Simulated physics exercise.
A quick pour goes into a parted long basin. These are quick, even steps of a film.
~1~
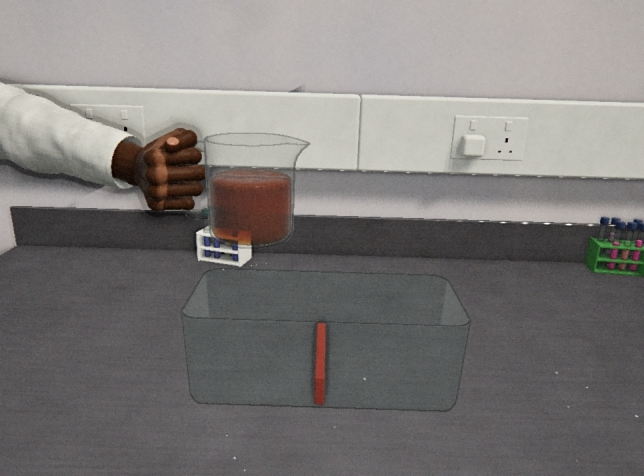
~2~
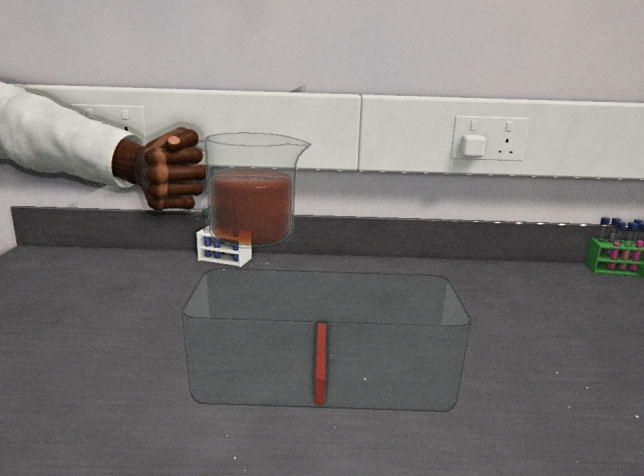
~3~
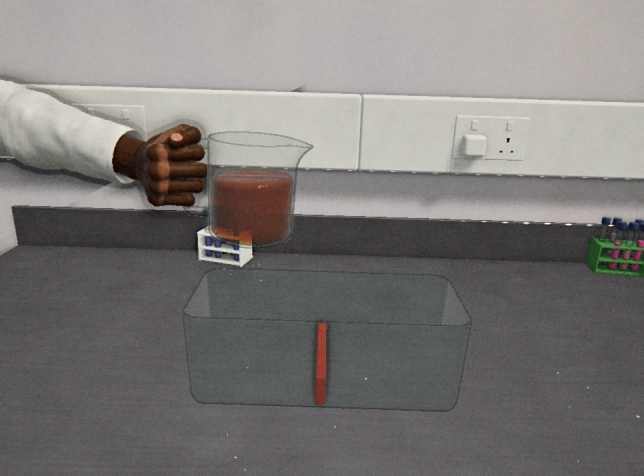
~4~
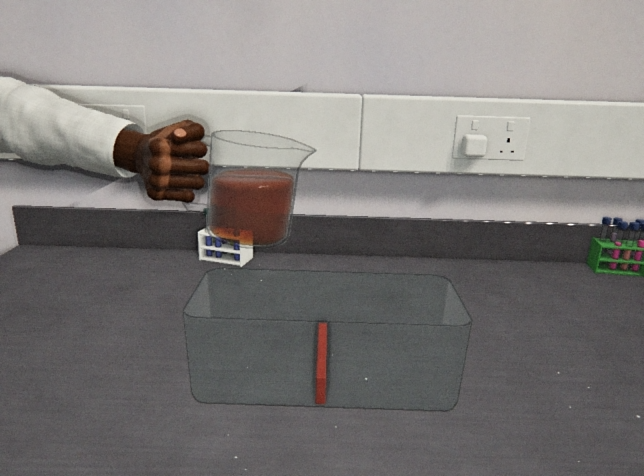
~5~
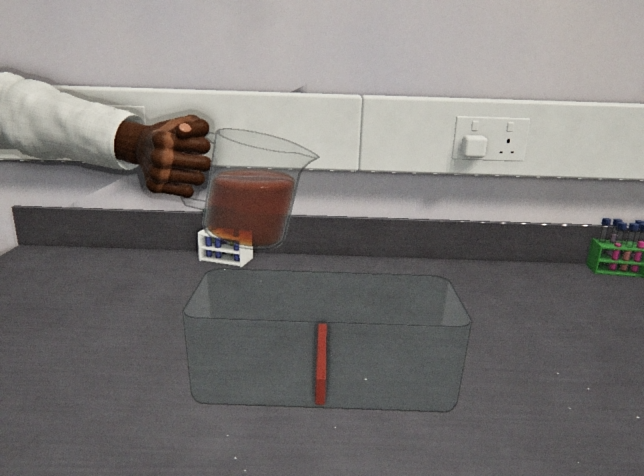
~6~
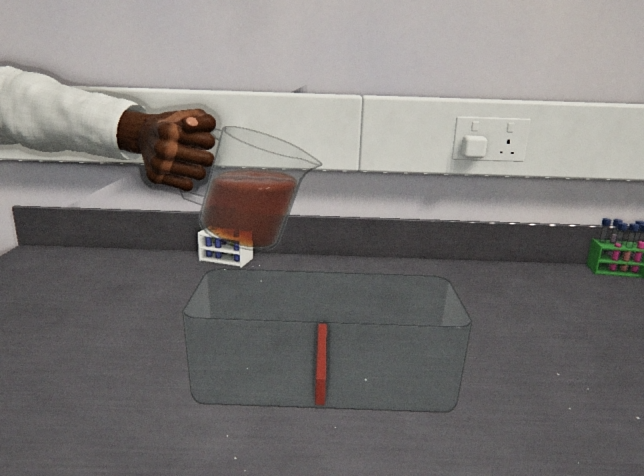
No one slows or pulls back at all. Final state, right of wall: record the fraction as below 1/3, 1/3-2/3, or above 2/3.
After it calms, what's right of the wall is a large share, beyond two thirds.
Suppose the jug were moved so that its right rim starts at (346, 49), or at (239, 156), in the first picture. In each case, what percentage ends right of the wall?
Roughly 80 per cent, then roughly 5 per cent.
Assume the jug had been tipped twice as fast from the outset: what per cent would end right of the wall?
Close to 85 per cent.
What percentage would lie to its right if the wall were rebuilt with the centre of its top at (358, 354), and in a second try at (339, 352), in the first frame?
In turn some 35 and 65 in a hundred.
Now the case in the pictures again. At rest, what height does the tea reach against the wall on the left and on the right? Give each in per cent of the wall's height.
It settles around 10 on the left side and around 50 on the right side.
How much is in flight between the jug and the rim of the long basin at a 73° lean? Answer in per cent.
15 %.
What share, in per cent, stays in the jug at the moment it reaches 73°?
It works out to close to 85 percent.
A moment on, the jug is tipped part way and 85 per cent is still to pour, 0 is left of the wall and 2 right of it.
Next, the jug is tipped right over and 19 per cent is still to pour, 2 is left of the wall and 65 right of it.
Then the jug is tipped right over and 0 per cent is still to pour, 11 is left of the wall and 88 right of it.
Later the jug is tipped right over and 0 per cent is still to pour, 11 is left of the wall and 88 right of it.
In the end 11 per cent lies left of the wall, 88 right of it and 1 outside.
